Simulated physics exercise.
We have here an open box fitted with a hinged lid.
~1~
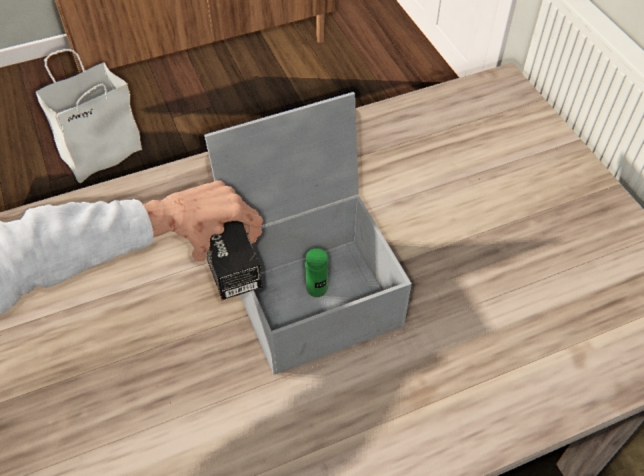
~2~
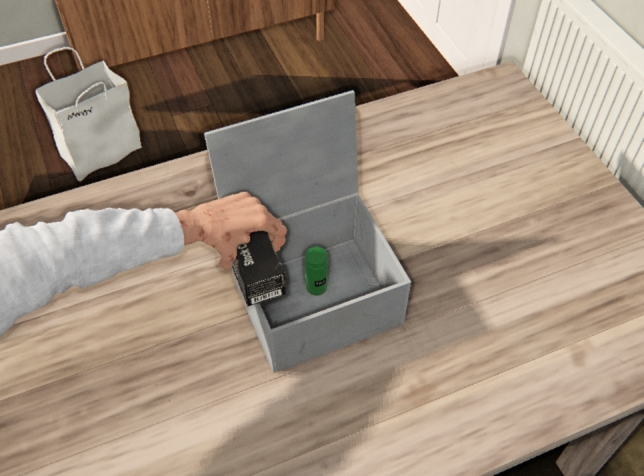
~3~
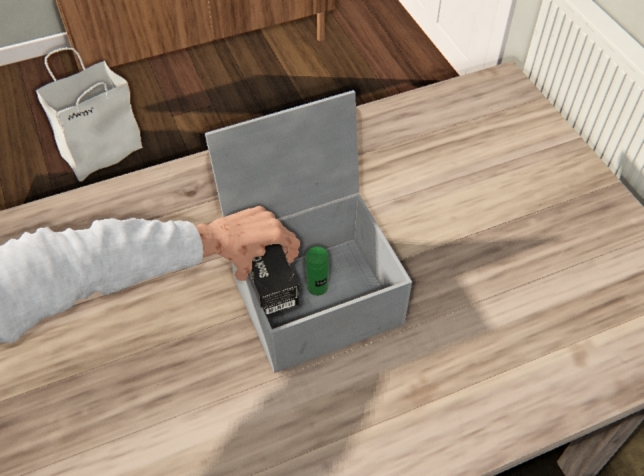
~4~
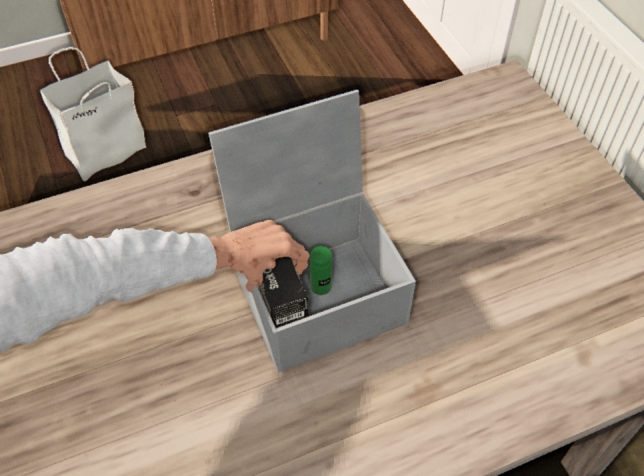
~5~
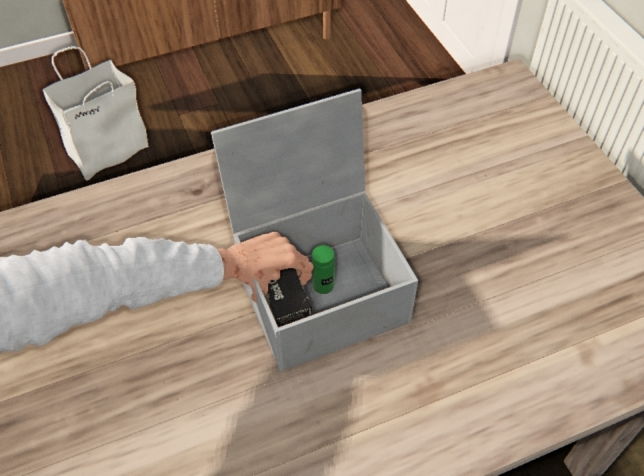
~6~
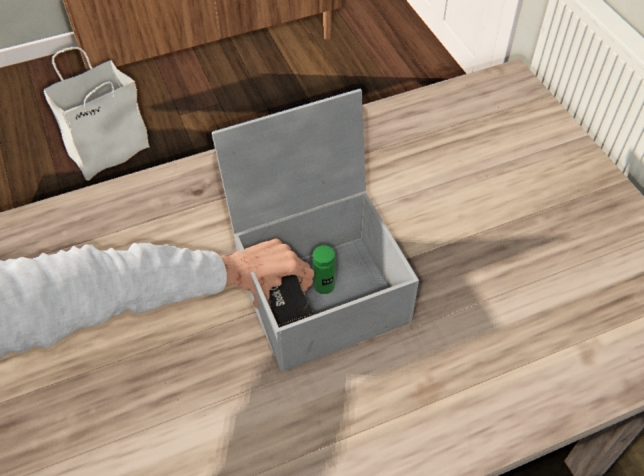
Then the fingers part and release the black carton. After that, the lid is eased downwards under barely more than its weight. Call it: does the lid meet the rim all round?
Yes, the lid sits flat.
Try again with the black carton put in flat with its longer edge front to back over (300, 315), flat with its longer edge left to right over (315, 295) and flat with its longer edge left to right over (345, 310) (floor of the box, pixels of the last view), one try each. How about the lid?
Lid, in order: Fully down, held open, fully down.
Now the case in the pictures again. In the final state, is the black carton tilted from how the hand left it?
In the end, the black carton keeps its orientation.
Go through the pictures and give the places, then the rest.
Coming down; black carton (227, 248); green shaker (317, 273), in the first frame.
Coming down; black carton (252, 257); green shaker (317, 272), in the second frame.
Coming down; black carton (267, 268); green shaker (317, 272), in the third frame.
Coming down; black carton (276, 280); green shaker (321, 271), in the fourth frame.
Coming down; black carton (281, 290); green shaker (323, 270), in the fifth frame.
In place under the hand; black carton (283, 296); green shaker (324, 270), in the sixth frame.
Then, 1.20 s later than the last frame, lid starting down.
Then, 1.70 s later than the last frame, lid 50° above the rim.
Then, 2.10 s later than the last frame, lid 10° above the rim.
When it is over, lid shut; both as before. End places, in pixels of the last picture, black carton near (283, 296).
